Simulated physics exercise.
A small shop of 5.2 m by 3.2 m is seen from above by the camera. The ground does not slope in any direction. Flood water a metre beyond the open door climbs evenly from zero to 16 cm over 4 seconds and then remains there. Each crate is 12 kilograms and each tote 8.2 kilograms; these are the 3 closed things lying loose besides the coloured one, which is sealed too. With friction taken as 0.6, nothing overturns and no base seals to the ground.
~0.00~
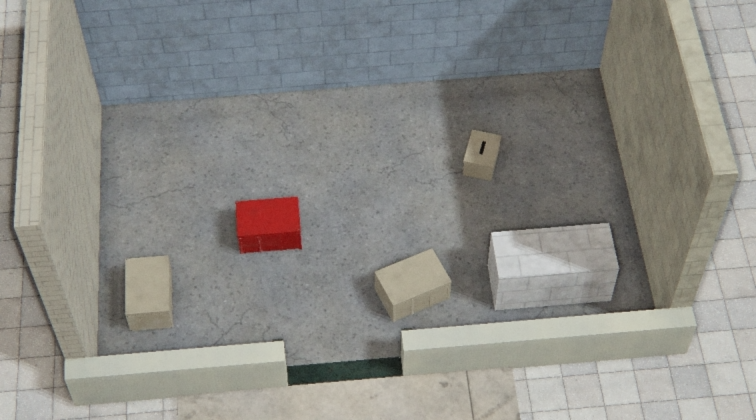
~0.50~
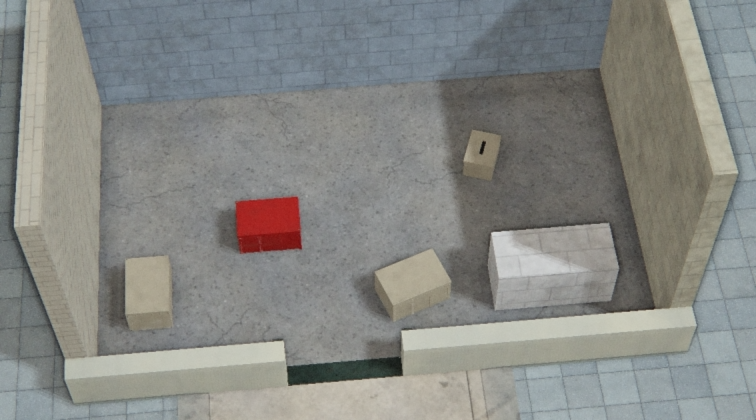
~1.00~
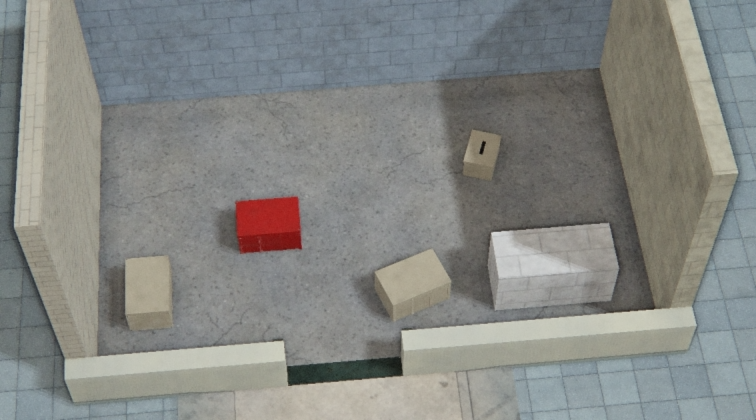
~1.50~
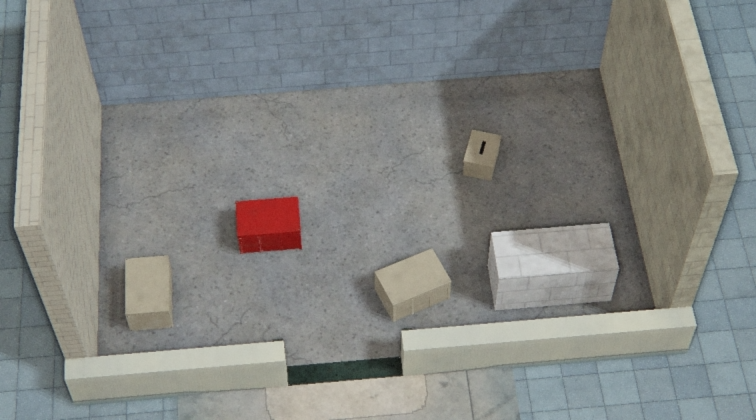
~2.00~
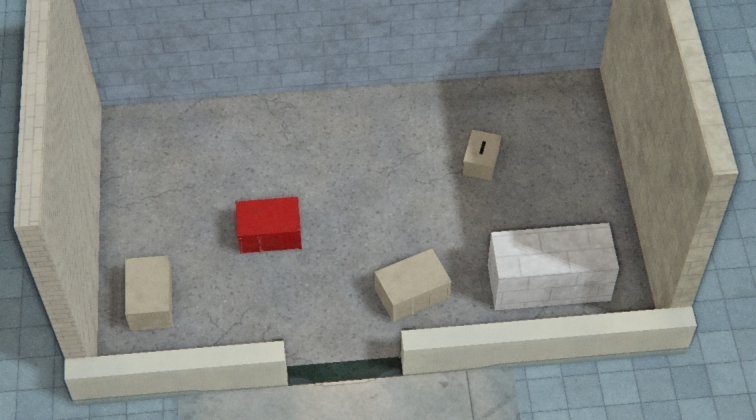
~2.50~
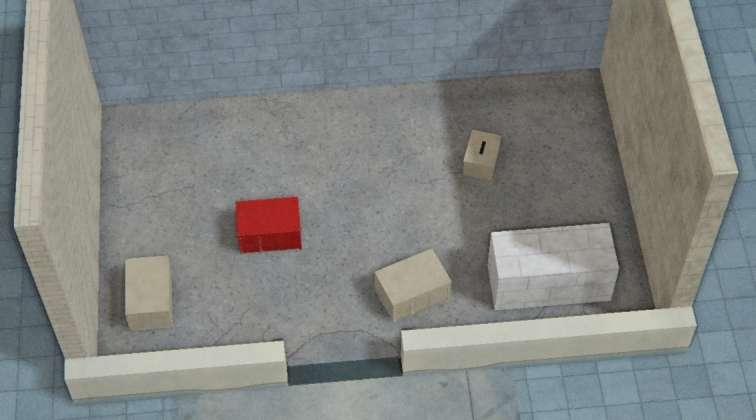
A red crate sat still on the grey floor of a small walled shop, with paler boxes around it, and nothing shifted while a little water showed at the front doorway near the end.
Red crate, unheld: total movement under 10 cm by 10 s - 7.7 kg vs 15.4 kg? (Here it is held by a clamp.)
Both fail.
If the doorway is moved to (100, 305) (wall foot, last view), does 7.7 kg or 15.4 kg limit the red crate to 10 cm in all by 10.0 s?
Short version: Only the heavy mass succeeds.
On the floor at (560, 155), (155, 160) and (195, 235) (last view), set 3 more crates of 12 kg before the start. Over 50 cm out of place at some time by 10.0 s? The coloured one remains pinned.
One by one: Not far enough, not far enough and not far enough.
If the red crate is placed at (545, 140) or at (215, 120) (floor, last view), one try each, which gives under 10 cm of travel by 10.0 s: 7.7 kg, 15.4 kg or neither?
For the first start the lighter one suffices; for the second neither one suffices.
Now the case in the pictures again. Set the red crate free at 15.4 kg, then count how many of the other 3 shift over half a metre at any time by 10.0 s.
My count gives 0.
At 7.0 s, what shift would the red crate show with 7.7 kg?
150 cm.
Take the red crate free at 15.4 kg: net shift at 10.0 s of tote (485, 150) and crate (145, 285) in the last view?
First 0 cm, then 0 cm.
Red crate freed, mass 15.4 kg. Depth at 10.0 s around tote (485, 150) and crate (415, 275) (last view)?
First roughly 2 cm, second roughly 3 cm.
After 3.5 s the red crate would be 0 cm from its start with 7.7 kg and 0 cm from its start with 15.4 kg; 0 cm of water round it then.
After 4.5 s the red crate would be 11 cm from its start with 7.7 kg and 0 cm from its start with 15.4 kg; 4 cm of water round it then.
After 7.0 s the red crate would be 159 cm from its start with 7.7 kg and 42 cm from its start with 15.4 kg; 4 cm of water round it then.
After 10.0 s the red crate would be 156 cm from its start with 7.7 kg and 54 cm from its start with 15.4 kg; 6 cm of water round it then.
